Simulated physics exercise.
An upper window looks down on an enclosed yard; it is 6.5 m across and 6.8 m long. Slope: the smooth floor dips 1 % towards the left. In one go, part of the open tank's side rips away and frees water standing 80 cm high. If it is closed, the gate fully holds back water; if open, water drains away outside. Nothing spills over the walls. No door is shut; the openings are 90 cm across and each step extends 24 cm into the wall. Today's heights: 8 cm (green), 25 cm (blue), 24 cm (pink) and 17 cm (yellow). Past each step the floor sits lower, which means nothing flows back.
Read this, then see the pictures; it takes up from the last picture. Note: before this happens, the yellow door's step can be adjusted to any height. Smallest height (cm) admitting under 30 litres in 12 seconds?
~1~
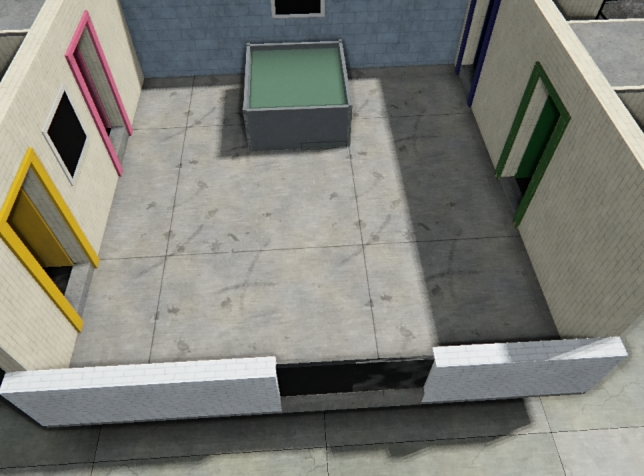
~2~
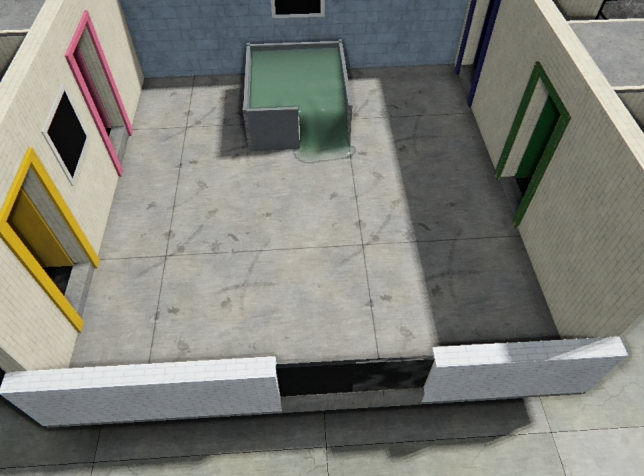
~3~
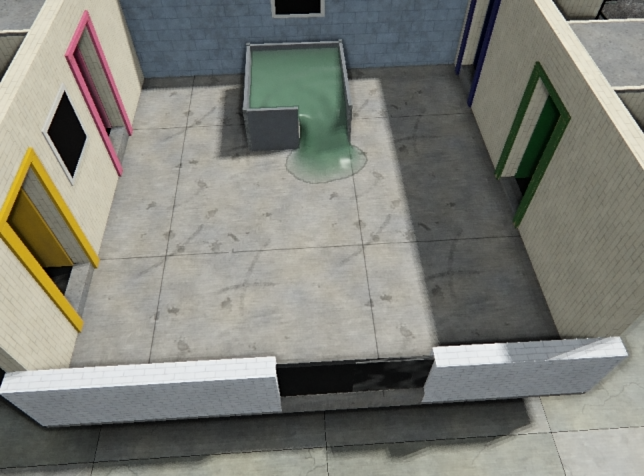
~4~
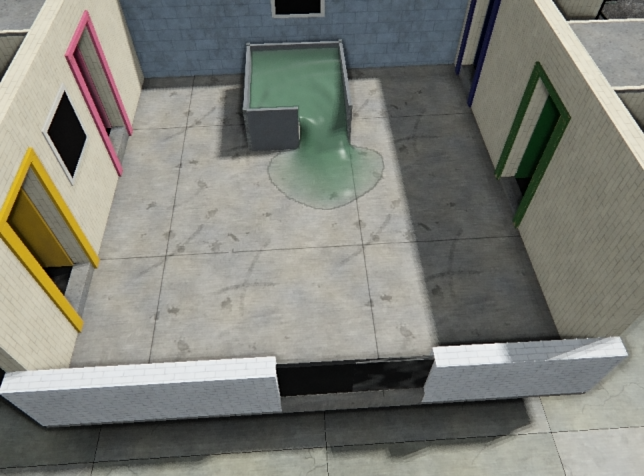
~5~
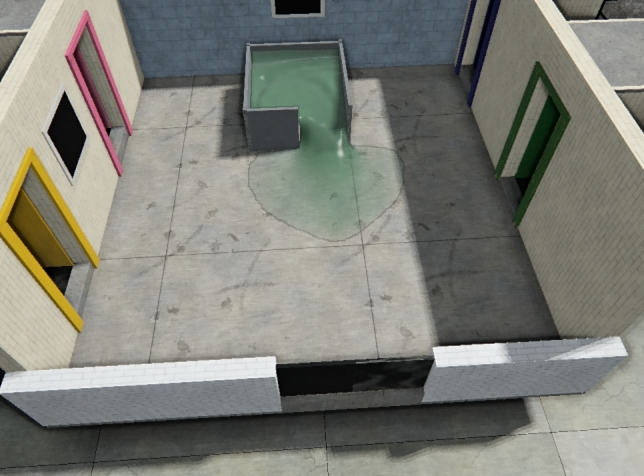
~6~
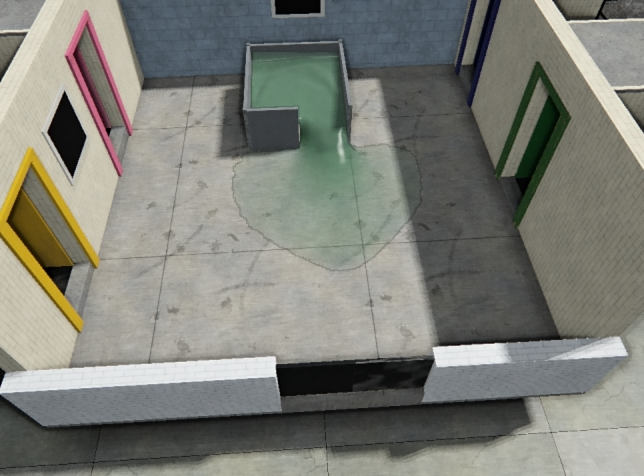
Roughly 10 cm.
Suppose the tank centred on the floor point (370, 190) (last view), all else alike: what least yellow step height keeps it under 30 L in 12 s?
Some 12.0 cm.
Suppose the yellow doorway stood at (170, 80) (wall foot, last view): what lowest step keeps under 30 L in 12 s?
It needs roughly 8.5 cm.
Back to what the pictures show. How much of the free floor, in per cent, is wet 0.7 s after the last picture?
Around 40 per cent of the floor.
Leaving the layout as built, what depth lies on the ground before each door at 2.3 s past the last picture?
Depths in cm: Green 7, blue 0, pink 0, yellow 5.
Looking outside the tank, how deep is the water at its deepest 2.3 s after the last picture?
I'd estimate roughly 34 cm.
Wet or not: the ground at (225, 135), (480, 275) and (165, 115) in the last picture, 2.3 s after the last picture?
Listed order - unwetted, soaked through, unwetted.
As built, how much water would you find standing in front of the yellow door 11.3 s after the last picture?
Lab note: Depth approx. 10.0 cm.
Then, 0.7 s after the last picture water covers 40 % of the floor, deepest (42 cm) near (326, 150); it has not reached the yellow door.
Then, 2.3 s after the last picture water covers 55 % of the floor, deepest (34 cm) near (62, 398); 5 cm at the yellow door, 0 litres in over its 17 cm step.
Then, 11.3 s after the last picture water covers 100 % of the floor, deepest (14 cm) near (249, 77); 10 cm at the yellow door, 0 litres in over its 17 cm step.
At the yellow door as built, the water peaked near 15 cm, 7.3 s after the last picture.
Run again over the same 12 s with other heights there, 70 litres in over 8 cm, 18 litres over 11 cm. The limit of 30 litres is kept from about 10 cm up.
